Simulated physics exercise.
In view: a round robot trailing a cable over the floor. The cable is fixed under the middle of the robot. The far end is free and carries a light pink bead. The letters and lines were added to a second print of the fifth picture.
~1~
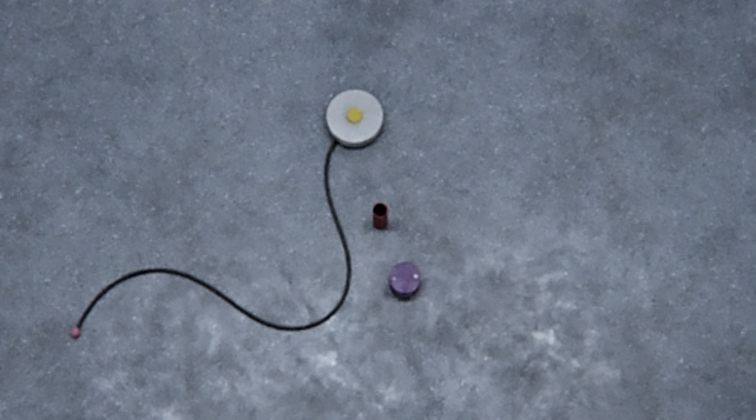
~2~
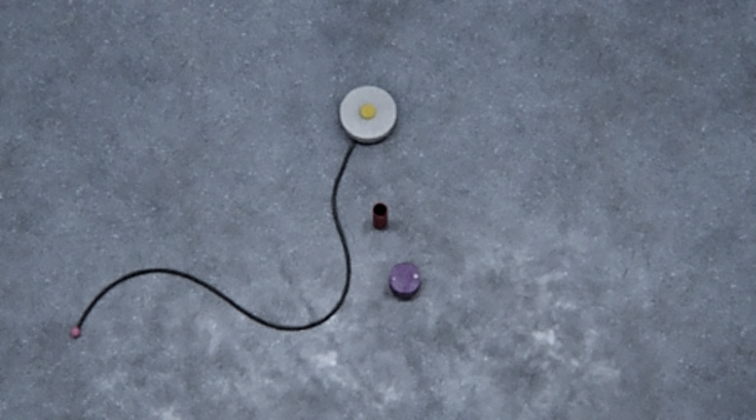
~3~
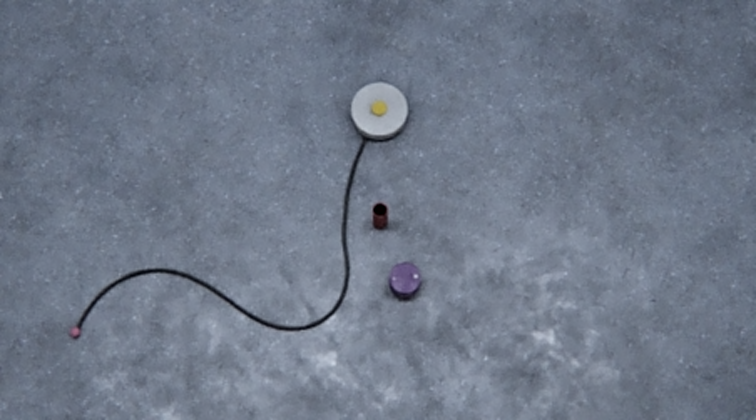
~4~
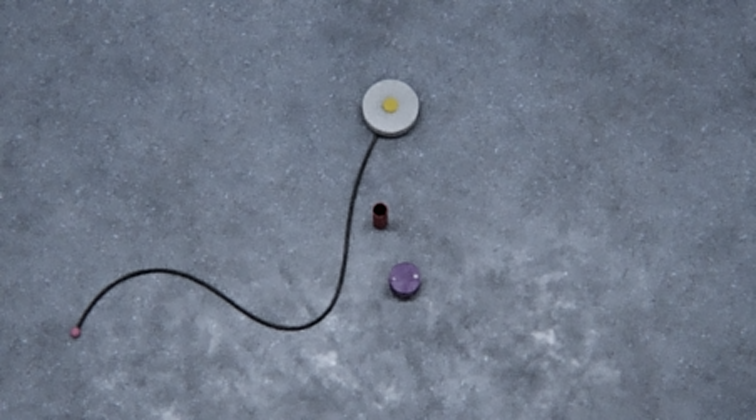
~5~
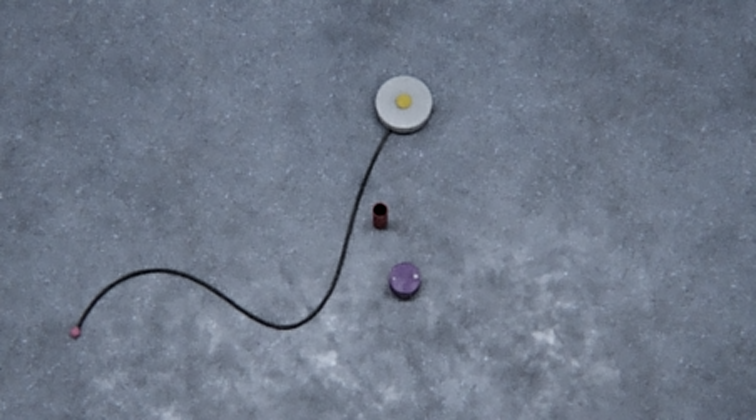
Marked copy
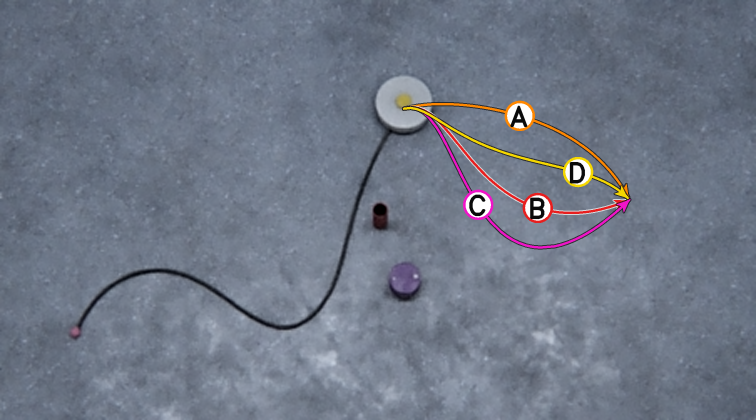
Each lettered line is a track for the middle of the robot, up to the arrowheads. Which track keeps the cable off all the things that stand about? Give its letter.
A.
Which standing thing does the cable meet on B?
It is the red post.
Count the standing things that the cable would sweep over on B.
One.
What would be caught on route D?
It meets the red post.
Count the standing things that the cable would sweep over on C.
In all, two.
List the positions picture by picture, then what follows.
Robot (355, 119); free end (75, 332); purple tub (405, 280), in the first frame.
Robot (368, 115); free end (75, 332), in the second frame.
Robot (379, 112); red post (380, 216), in the third frame.
Robot (391, 109); purple tub (405, 280), in the fourth frame.
Robot (404, 105); free end (75, 332); purple tub (405, 280); red post (380, 216), in the fifth frame.
On the copy, A from (404, 109) via (526, 118) to (629, 198); B from (404, 109) via (500, 188) to (627, 201); C from (404, 109) via (491, 222) to (630, 200); D from (404, 109) via (517, 156) to (628, 198).
On A. First, robot (500, 107), middle of the cable (299, 266), free end (75, 332).
Then, robot (590, 147), middle of the cable (340, 215), free end (100, 308).
Finally, robot (631, 197), middle of the cable (371, 211), free end (130, 295); nothing has been touched.
By contrast, B meets the red post; C meets the purple tub and red post; D meets the red post.
